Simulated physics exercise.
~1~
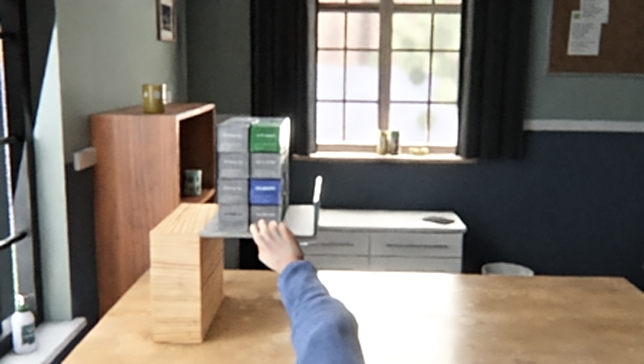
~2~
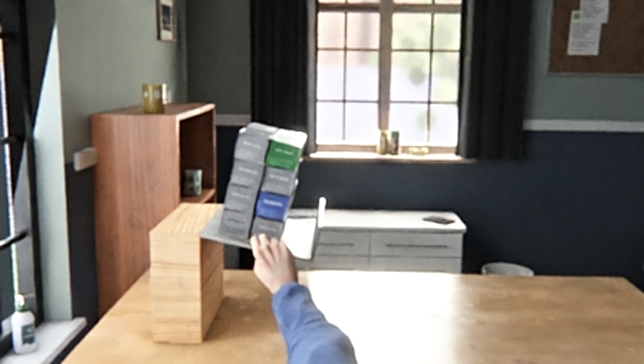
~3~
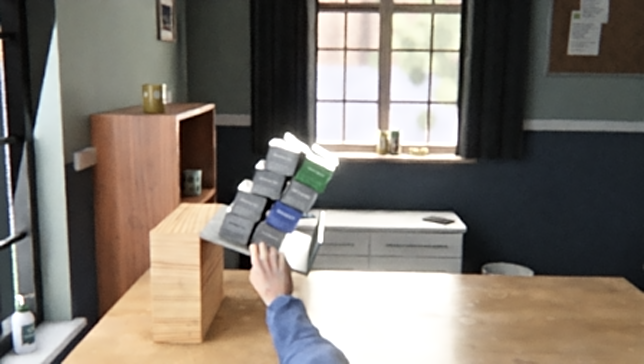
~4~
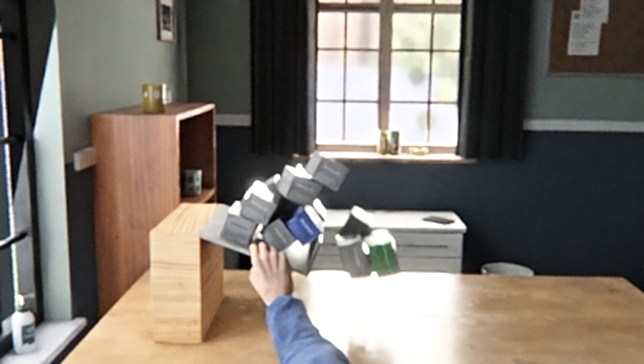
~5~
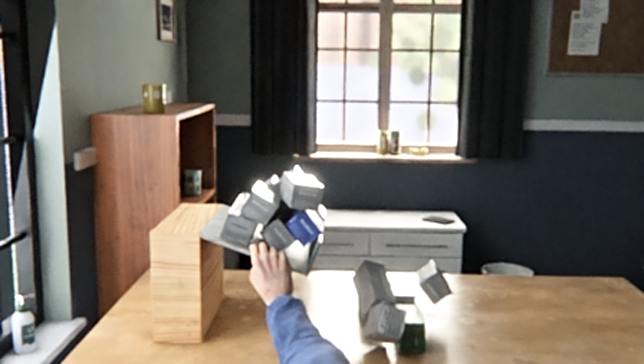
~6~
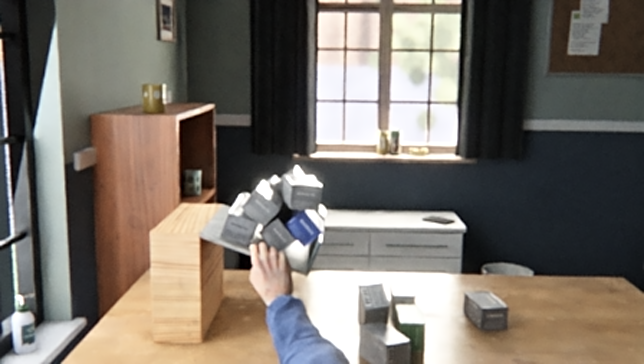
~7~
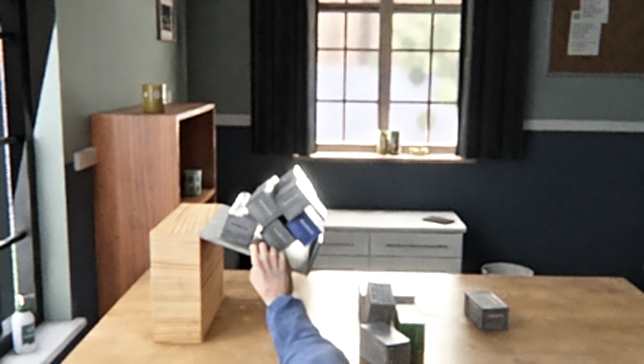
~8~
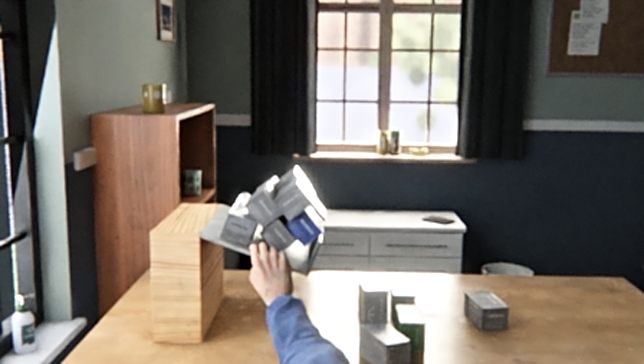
In a room, a hand tilts a tray and some stacked packets tumble onto the table.
